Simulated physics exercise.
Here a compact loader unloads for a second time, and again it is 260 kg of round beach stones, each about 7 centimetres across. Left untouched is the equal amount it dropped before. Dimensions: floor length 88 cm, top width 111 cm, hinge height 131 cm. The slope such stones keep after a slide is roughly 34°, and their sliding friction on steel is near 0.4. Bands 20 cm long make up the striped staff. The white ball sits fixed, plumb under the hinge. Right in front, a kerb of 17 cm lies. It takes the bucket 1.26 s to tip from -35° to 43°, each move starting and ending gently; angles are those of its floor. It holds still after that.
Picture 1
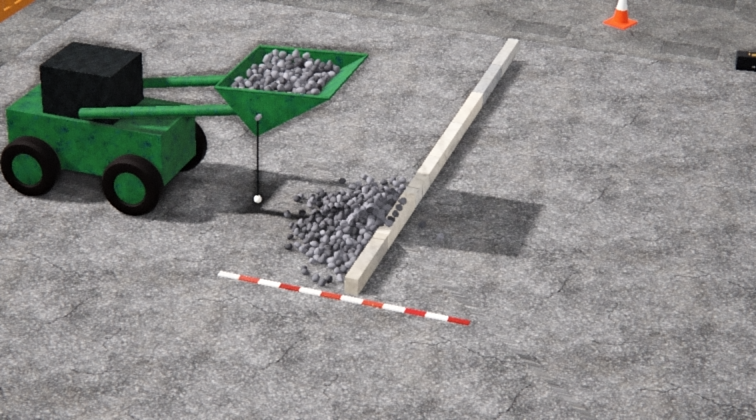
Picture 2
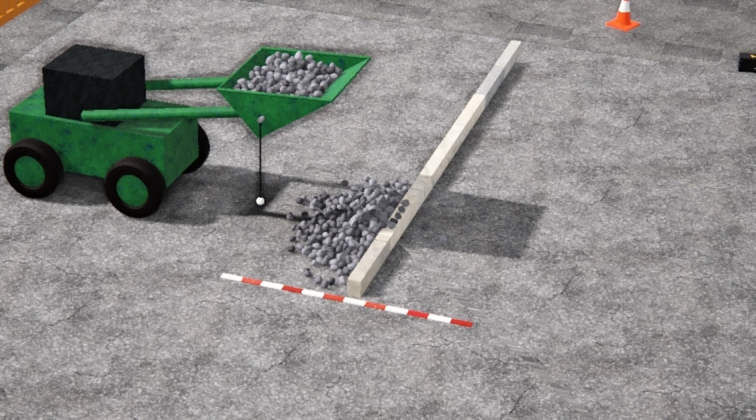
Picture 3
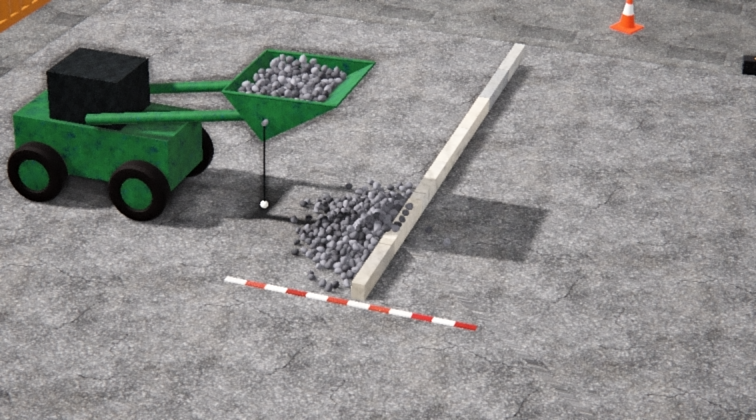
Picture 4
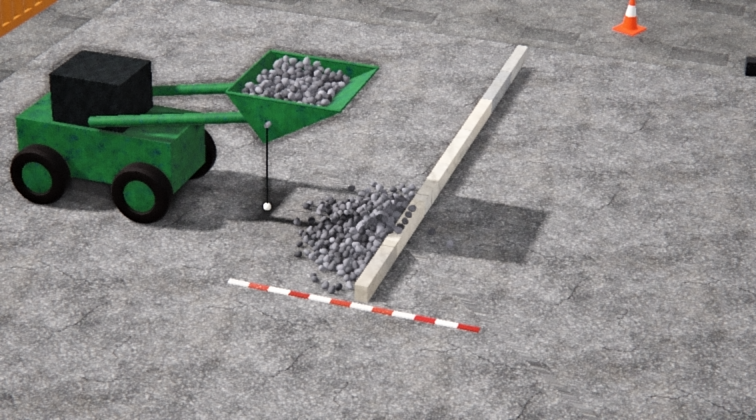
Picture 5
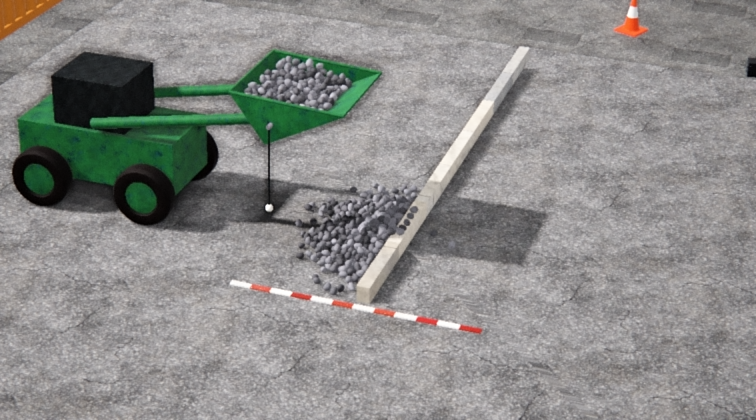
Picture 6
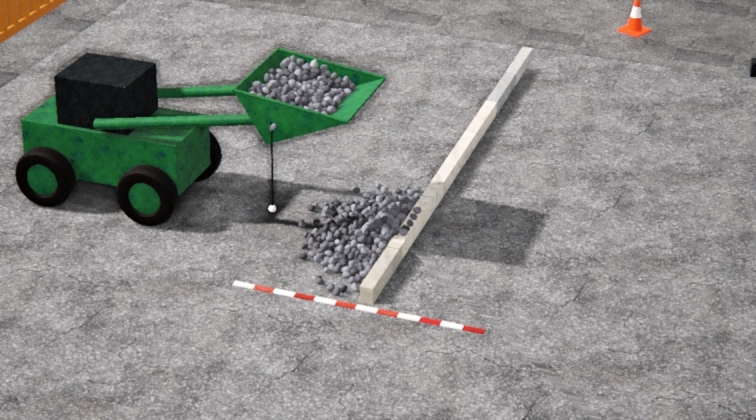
A green loader with a black block on top holds a bucket of grey stones at the left of a cracked grey yard, seen from above. A stone heap lies against the near end of a pale diagonal kerb, with a red-and-white staff in front and an orange cone at upper right. The bucket's lip tilts slightly down, its stones staying inside, while the whole view drifts gently right and down as the camera shifts.
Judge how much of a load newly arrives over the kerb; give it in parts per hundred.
Close to 15 in every hundred.
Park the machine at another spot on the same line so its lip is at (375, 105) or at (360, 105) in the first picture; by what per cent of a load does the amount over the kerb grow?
Roughly 75 and 55 percent, in that order.
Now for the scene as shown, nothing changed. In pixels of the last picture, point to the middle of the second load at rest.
The middle ends up near (374, 224).
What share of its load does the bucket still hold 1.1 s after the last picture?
That works out to about 40 %.
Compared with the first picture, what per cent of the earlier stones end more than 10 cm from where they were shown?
I'd say roughly 15 per cent of them.
Then, 0.6 s after the last picture the floor is at 30°; in per cent of one load, 100 in the bucket, 100 on this side of the kerb; the foremost stones are at (418, 227).
Then, 1.1 s after the last picture the floor is at 43°; in per cent of one load, 42 in the bucket, 157 on this side of the kerb; the foremost stones are at (418, 227).
Then, 1.4 s after the last picture the floor is at 43°; in per cent of one load, 1 in the bucket, 192 on this side of the kerb, 7 over the kerb; the foremost stones are at (450, 250).
Then, 3.9 s after the last picture the floor is at 43°; in per cent of one load, 0 in the bucket, 184 on this side of the kerb, 16 over the kerb; the foremost stones are at (542, 281). Net gain over the kerb, 15.
